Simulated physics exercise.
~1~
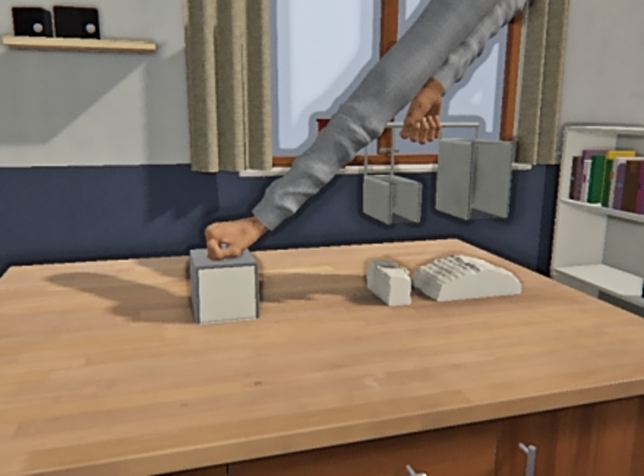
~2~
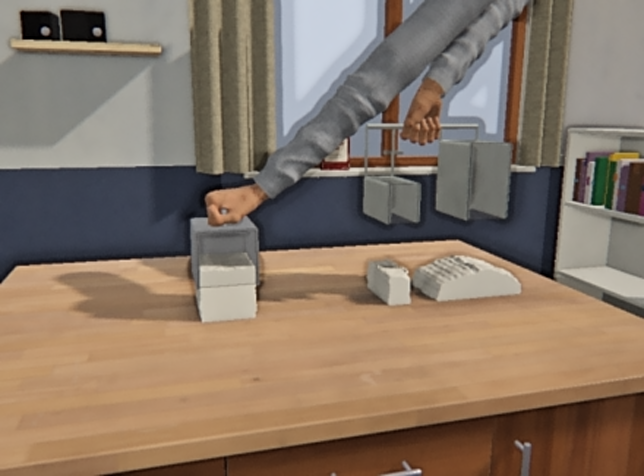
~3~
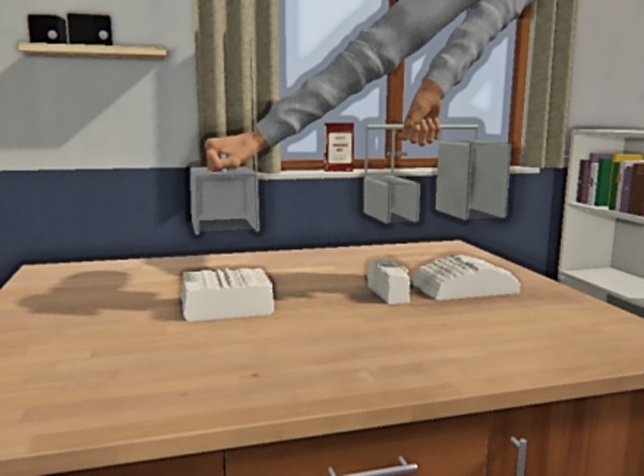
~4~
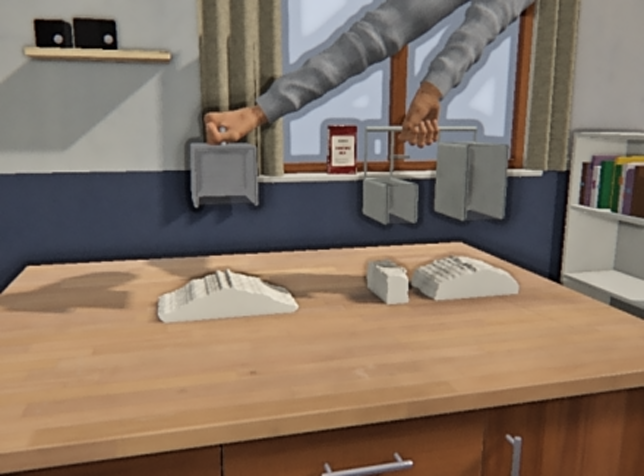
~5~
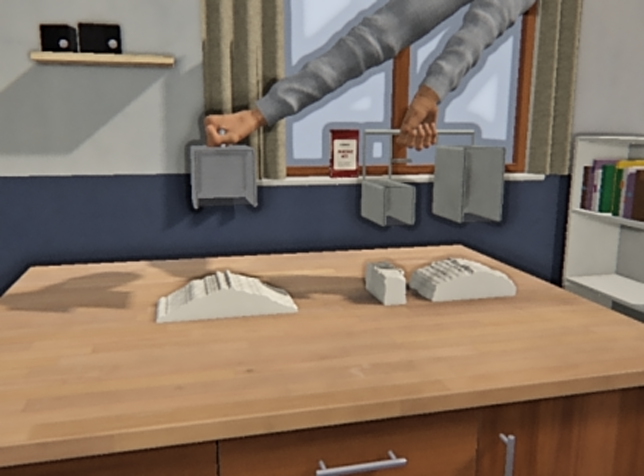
A sleeved arm lifted a grey tin straight up off a wooden table, uncovering a white powdery block that slumped and spread into a low, cracked mound, while another hand held two smaller open tins near the window and the raised tin stayed aloft.
